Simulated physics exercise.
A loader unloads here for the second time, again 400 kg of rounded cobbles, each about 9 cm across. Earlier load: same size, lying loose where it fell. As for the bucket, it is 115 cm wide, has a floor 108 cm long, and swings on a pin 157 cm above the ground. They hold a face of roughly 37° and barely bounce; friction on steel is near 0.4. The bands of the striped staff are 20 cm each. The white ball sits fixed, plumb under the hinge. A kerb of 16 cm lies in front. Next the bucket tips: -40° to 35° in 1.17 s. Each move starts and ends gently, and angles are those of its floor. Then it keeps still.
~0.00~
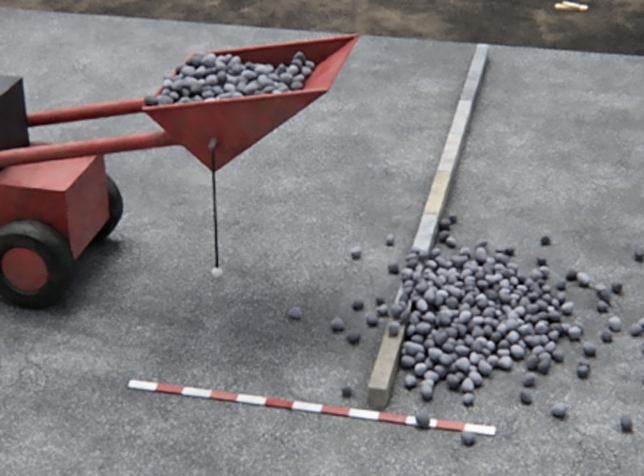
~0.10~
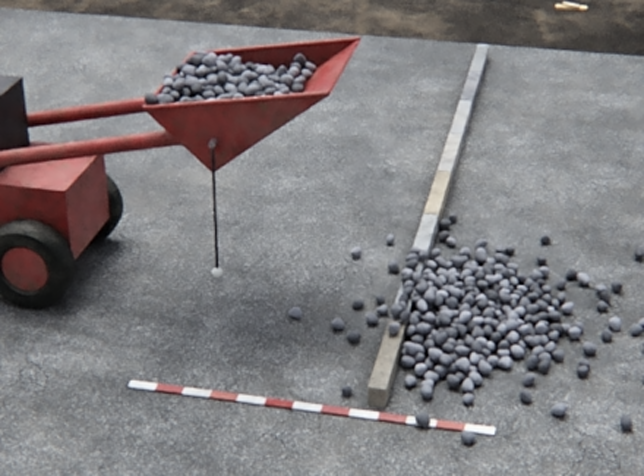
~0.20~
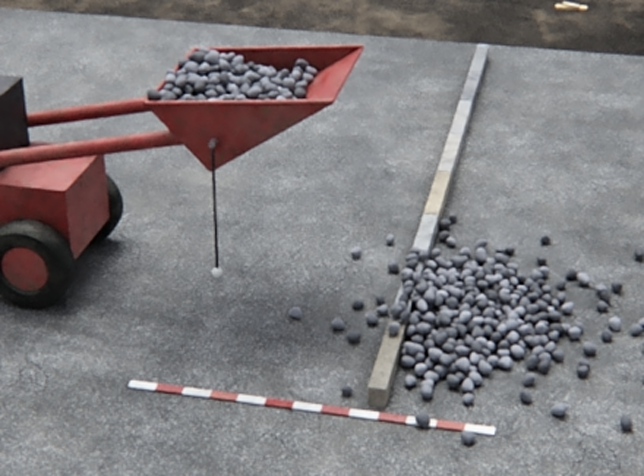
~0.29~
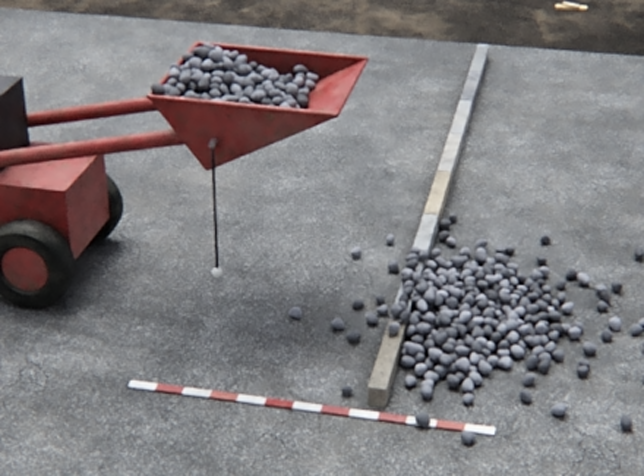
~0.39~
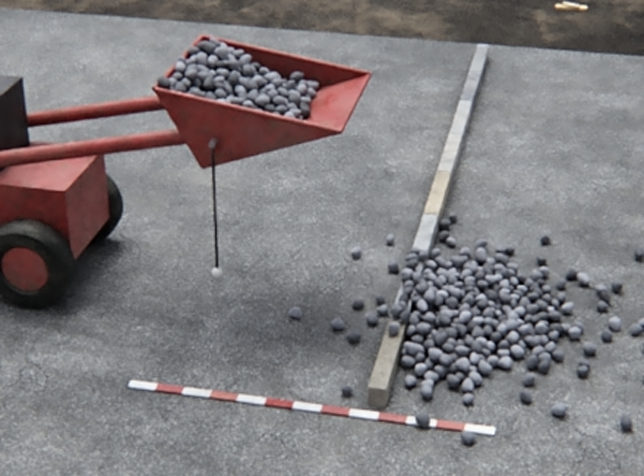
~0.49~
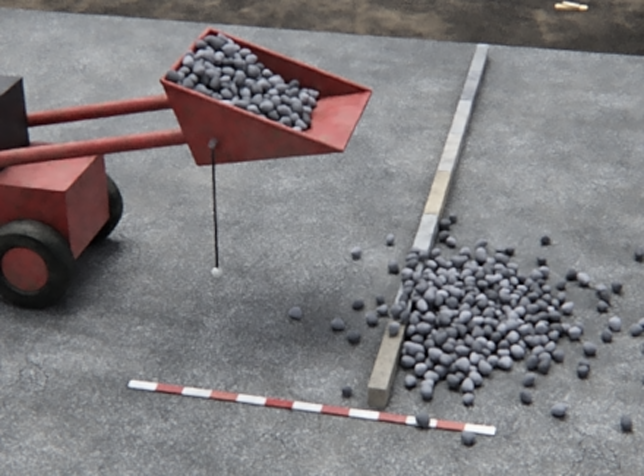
A red loader's raised bucket, heaped with rounded gray stones, slowly swung its front edge downward while the stones rode along inside; the machine, the kerb and the loose pile to the right stayed still.
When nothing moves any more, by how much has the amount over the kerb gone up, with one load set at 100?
It has gone up by about 24 per cent of a load.
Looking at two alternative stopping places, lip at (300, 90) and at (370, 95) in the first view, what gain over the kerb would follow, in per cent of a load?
The first would add around 10 per cent, the second around 75 per cent.
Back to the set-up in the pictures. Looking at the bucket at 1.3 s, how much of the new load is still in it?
About 80 percent.
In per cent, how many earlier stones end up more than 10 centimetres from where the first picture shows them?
Close to 5 in a hundred of them.
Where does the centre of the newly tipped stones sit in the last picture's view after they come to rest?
Roughly pixel (382, 295) in the last view.
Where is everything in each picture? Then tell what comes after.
The first frame shows lip at (327, 90), floor tilted -40°, highest stones at (252, 67). The earlier load is highest near (415, 282), 22 cm above ground level, 7 % on this side of the kerb, 93 % over the kerb.
The second frame shows lip at (329, 94), floor tilted -39°, highest stones at (242, 66); the stones move at 0.1 m/s on average.
The third frame shows lip at (333, 102), floor tilted -34°, highest stones at (207, 63); the stones move at 0.2 m/s on average.
In the fourth frame, the bucket is at -28°, its lip at (338, 115); the top of the load is at (207, 56); the stones move at 0.3 m/s on average.
The fifth frame shows lip at (342, 132), floor tilted -20°, highest stones at (207, 52); the stones move at 0.4 m/s on average.
The sixth frame shows lip at (343, 151), floor tilted -12°, highest stones at (212, 48); the stones move at 0.4 m/s on average.
After 0.9 s the floor is at 23°; in per cent of one load, 100 in the bucket, 7 on this side of the kerb, 93 over the kerb; the foremost stones are past the picture's edge.
After 1.3 s the floor is at 35°; in per cent of one load, 81 in the bucket, 25 on this side of the kerb, 93 over the kerb; the foremost stones are past the picture's edge.
After 1.6 s the floor is at 35°; in per cent of one load, 30 in the bucket, 72 on this side of the kerb, 98 over the kerb; the foremost stones are past the picture's edge.
After 4.4 s the floor is at 35°; in per cent of one load, 0 in the bucket, 83 on this side of the kerb, 118 over the kerb; the foremost stones are past the picture's edge. Net gain over the kerb, 24.
